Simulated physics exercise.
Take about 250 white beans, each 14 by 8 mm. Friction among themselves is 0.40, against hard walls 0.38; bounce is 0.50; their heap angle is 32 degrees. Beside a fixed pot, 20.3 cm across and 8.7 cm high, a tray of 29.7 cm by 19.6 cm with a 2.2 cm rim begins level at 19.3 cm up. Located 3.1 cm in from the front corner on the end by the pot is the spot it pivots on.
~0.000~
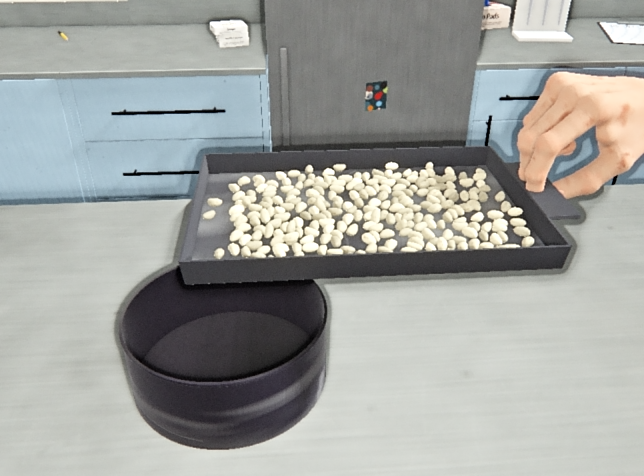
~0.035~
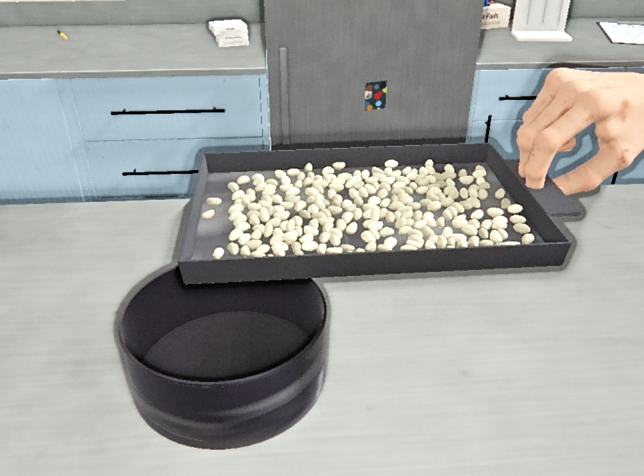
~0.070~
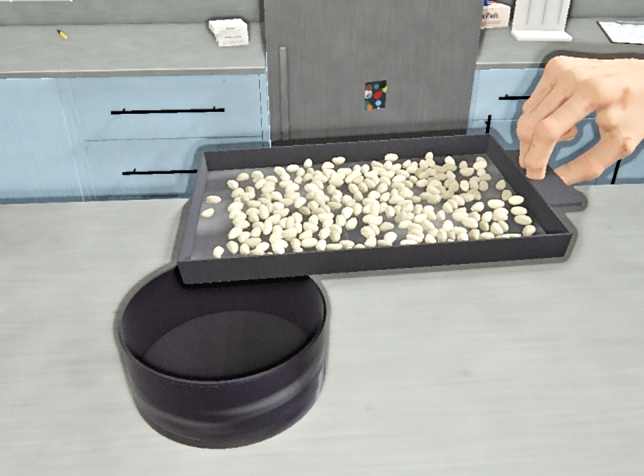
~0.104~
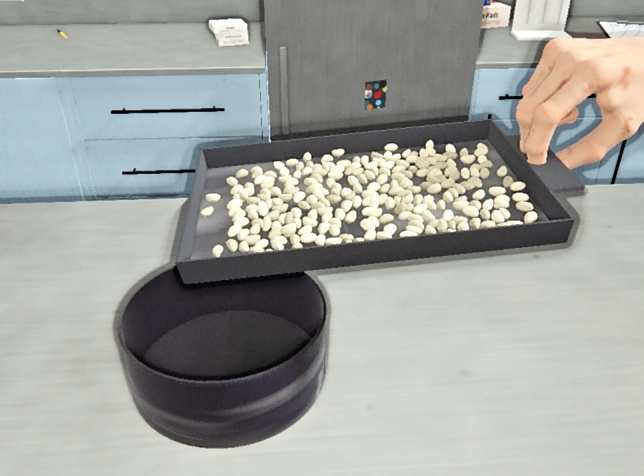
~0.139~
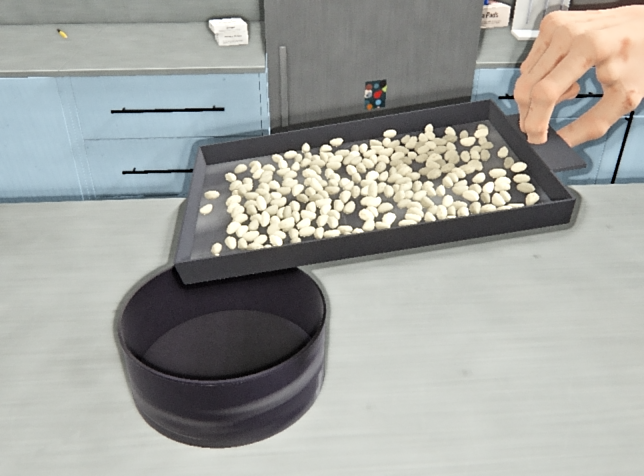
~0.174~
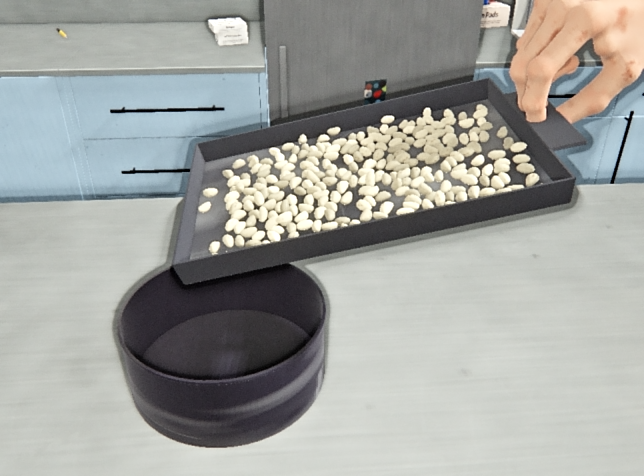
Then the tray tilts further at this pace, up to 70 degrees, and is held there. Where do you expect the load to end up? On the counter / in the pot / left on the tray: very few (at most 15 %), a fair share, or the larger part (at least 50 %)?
Counter: The larger part; pot: Very few; tray: A fair share.
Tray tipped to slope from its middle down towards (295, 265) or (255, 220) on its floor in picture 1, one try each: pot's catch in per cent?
Roughly 0 % for the first direction, roughly 20 % for the second.
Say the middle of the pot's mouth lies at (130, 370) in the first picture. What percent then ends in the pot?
I'd expect near 65 per cent.
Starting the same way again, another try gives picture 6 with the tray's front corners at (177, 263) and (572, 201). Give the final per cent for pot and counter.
Pot 0 % / counter 70 %.
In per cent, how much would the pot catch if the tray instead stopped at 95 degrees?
In that case it comes to about 20 in a hundred.
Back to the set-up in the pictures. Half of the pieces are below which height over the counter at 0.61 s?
Roughly 26 centimetres, more or less.
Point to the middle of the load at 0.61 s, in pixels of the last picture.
Estimated load position: Around (200, 184).
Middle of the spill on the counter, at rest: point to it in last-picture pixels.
At rest, its centre lies at about (37, 470).
After 0.43 s, tilt 41 degrees; the tray holds 100 %, the pot 0 %.
After 0.61 s, tilt 61 degrees; the tray holds 100 %, the pot 0 %.
After 0.90 s, tilt 70 degrees; the tray holds 35 %, the pot 0 %.
By 2.3 s all is still; counter 60 %, pot 10 %, tray 30 %.
